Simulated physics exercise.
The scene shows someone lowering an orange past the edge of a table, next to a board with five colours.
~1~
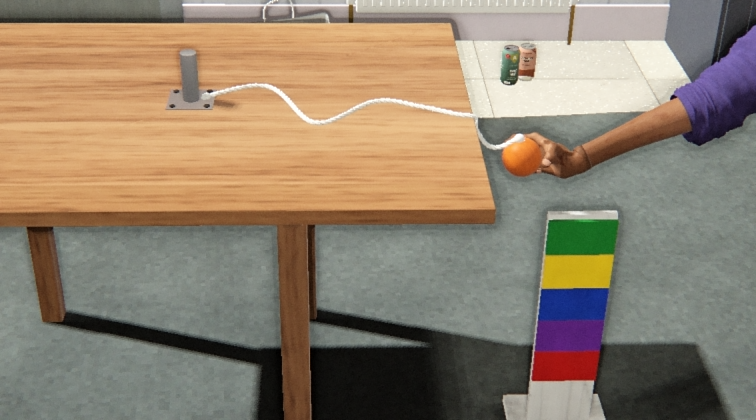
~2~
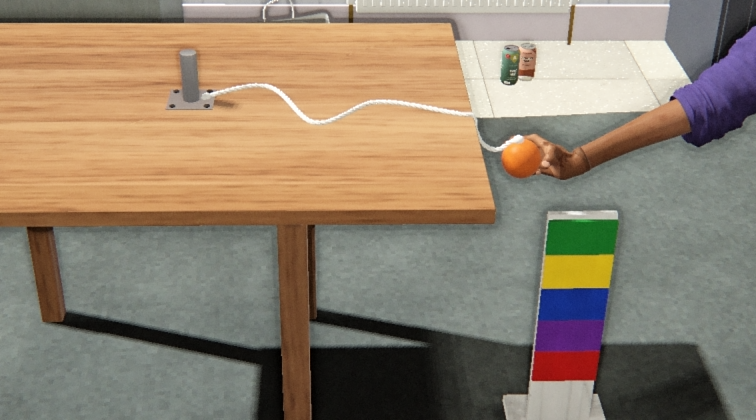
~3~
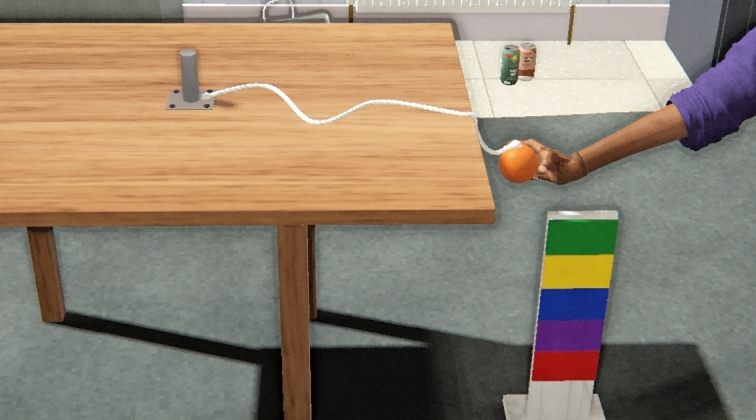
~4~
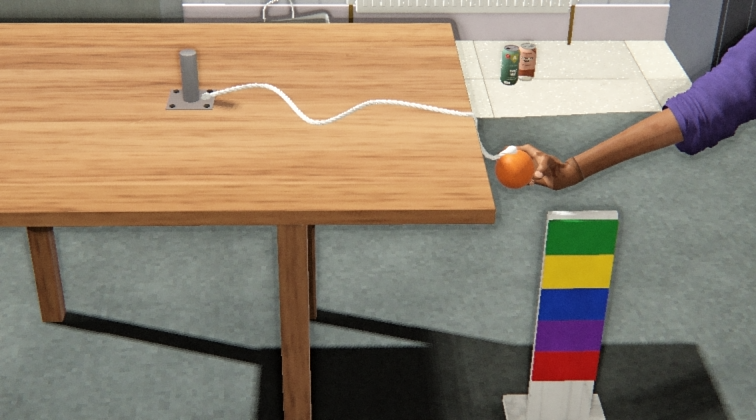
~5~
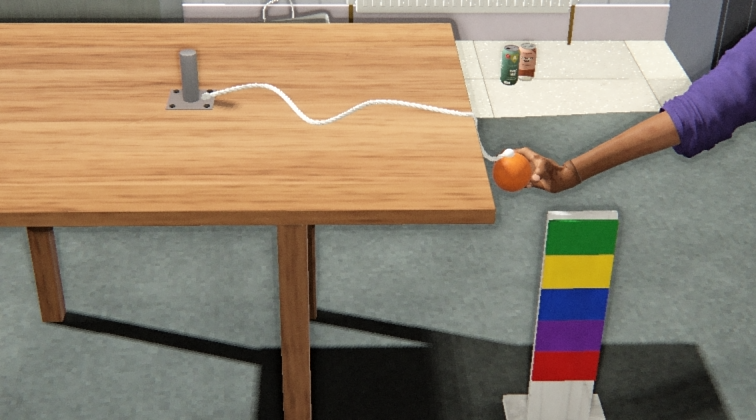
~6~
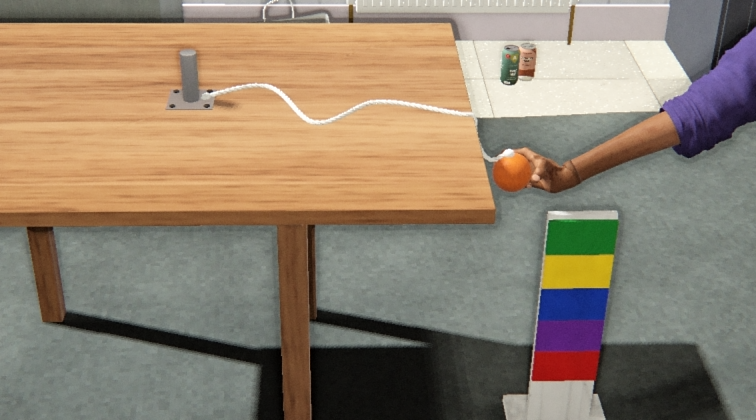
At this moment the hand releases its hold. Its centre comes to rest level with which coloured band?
With the yellow one.
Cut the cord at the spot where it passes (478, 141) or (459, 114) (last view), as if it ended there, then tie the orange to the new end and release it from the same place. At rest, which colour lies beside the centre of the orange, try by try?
First try: Green; second try: None, it hangs higher.
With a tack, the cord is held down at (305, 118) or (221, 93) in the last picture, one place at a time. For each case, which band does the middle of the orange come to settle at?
In order: Green; yellow.
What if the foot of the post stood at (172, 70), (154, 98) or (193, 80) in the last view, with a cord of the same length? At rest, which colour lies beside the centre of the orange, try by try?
Going case by case, it's green, green and finally yellow.
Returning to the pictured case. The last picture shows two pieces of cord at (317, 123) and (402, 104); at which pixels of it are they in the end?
(375, 107) and (473, 120), approximately.
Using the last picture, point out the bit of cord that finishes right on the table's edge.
The bit in question sits close to (396, 103).
Soon after, orange near (459, 247); level with green.
After that, orange near (462, 255); level with yellow.
In the end, orange near (468, 262); level with yellow. At yellow.
